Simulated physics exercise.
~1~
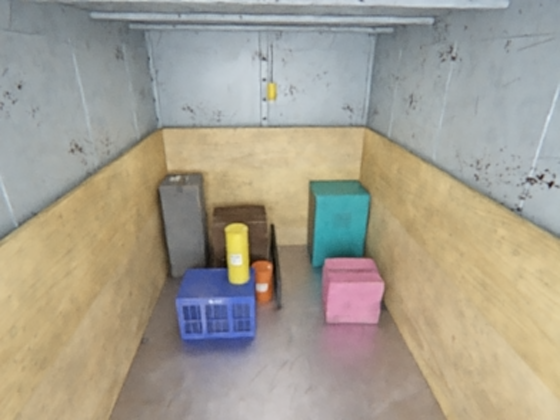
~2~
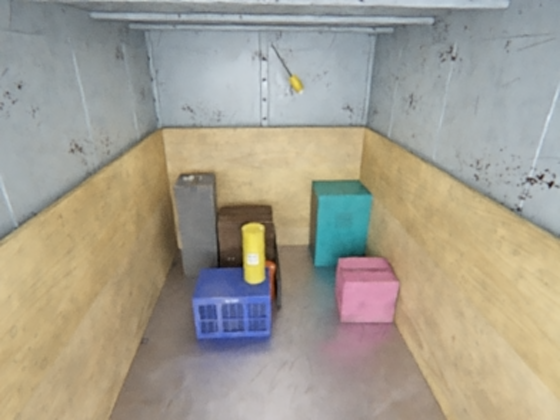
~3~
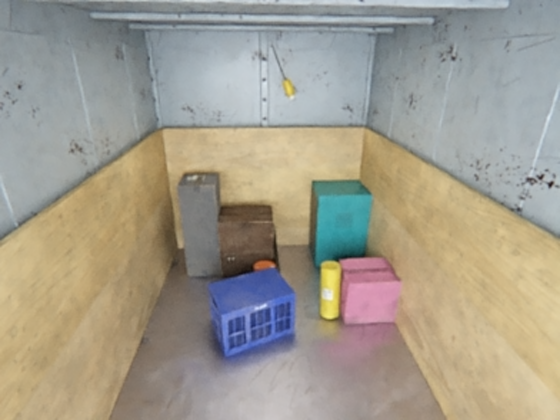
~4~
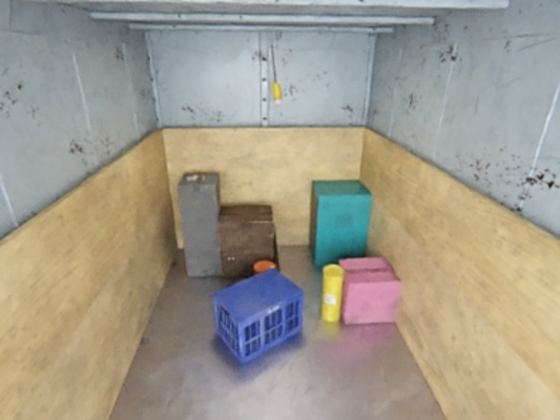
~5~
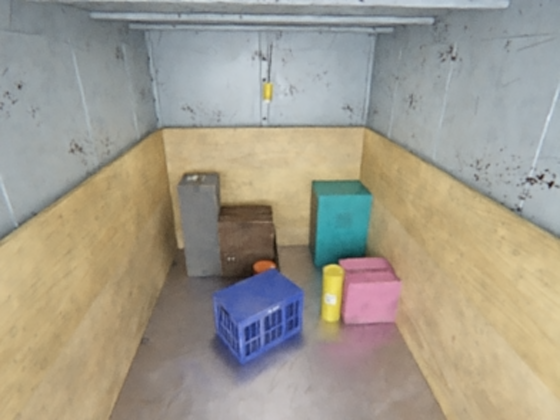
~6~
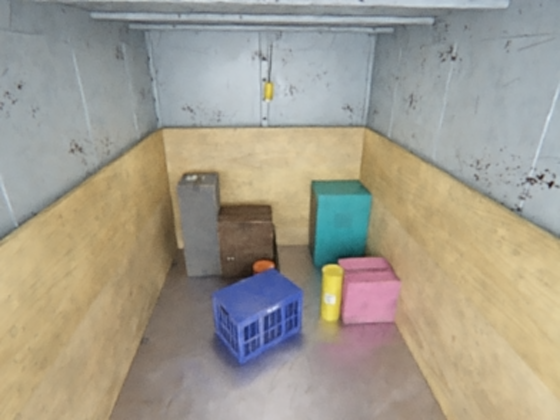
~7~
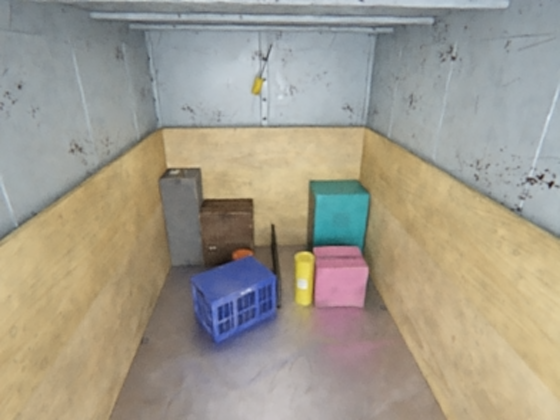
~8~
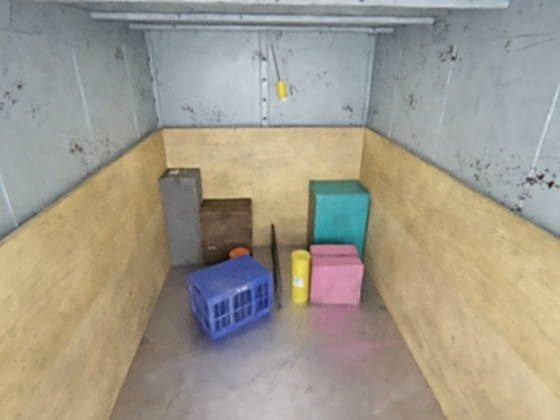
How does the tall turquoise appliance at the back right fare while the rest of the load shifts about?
The turquoise appliance stays put, still standing in its place at the back right of the load bay.
